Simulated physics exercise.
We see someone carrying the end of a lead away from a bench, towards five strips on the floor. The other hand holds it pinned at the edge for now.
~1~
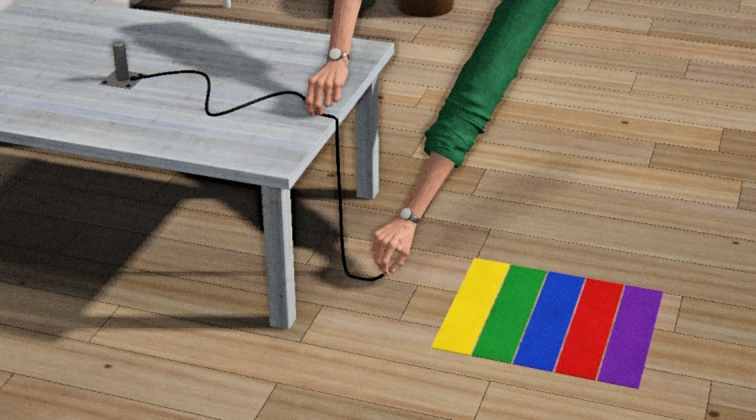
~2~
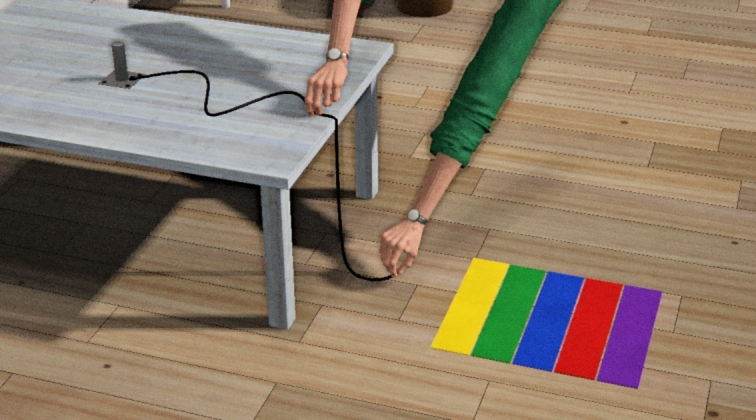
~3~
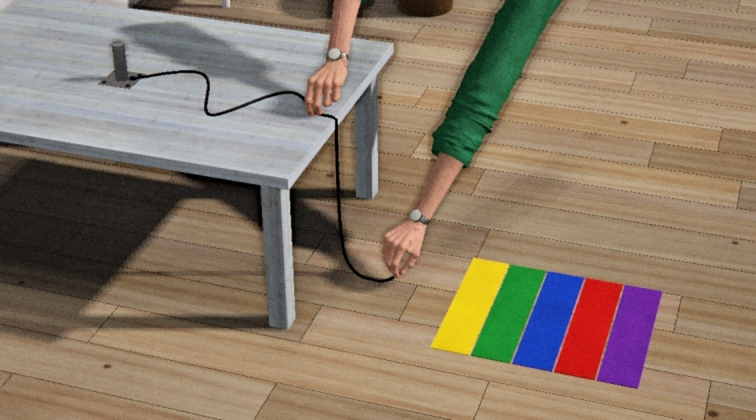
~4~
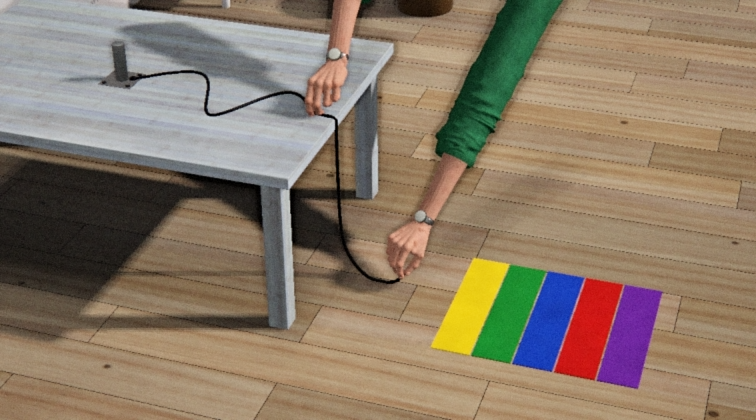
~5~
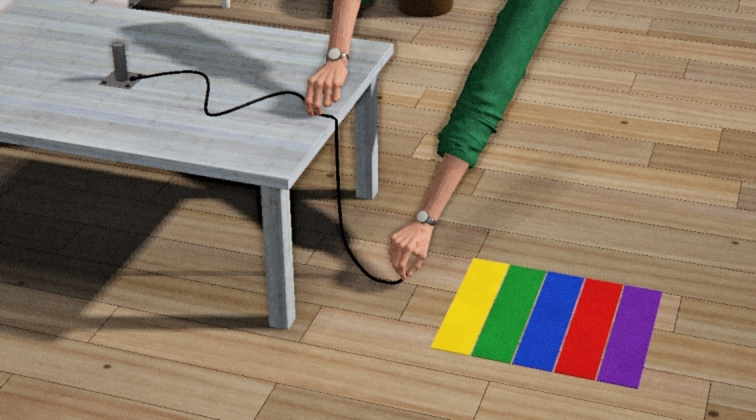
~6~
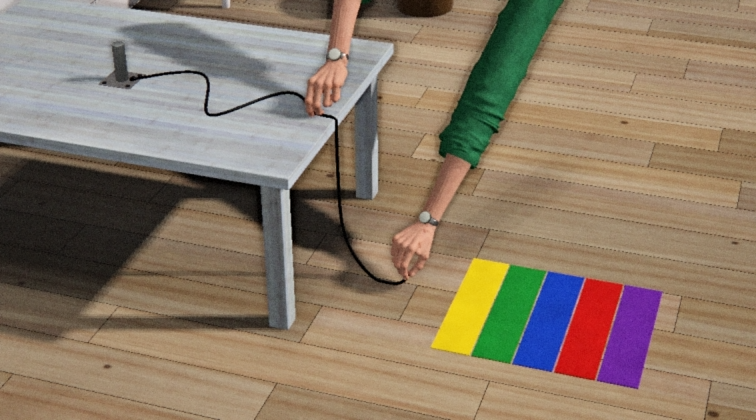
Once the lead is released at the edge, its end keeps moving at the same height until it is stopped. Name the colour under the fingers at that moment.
Purple.
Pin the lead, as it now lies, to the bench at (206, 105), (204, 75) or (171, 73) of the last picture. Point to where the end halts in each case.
(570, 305), (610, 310), (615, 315).
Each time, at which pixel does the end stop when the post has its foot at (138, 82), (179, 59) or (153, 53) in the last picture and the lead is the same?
First (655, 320), then (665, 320), and last (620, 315).
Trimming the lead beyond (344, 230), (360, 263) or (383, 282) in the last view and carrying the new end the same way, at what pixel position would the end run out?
Try 1: About (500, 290). Try 2: About (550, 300). Try 3: About (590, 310).
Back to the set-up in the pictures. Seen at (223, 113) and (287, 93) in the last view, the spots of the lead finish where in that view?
End: (295, 110) and then (365, 136).
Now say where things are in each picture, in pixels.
End (389, 271); yellow (458, 334); green (499, 342); blue (539, 349); red (581, 358); purple (623, 366), in the first frame.
End (397, 273); lead through (173, 73) (207, 96) (252, 102) (311, 110) (338, 175) (343, 247), in the second frame.
End (399, 273), in the third frame.
End (404, 274); lead through (173, 73) (207, 96) (252, 102) (311, 111) (338, 175) (346, 248), in the fourth frame.
End (406, 275), in the fifth frame.
End (408, 275); lead through (173, 73) (207, 97) (252, 103) (311, 111) (338, 175) (350, 248), in the sixth frame.
Soon after, end near (561, 303); over blue.
After that, end near (605, 311); over red.
At the stop, end near (631, 316); over purple. It gets as far as the purple strip.
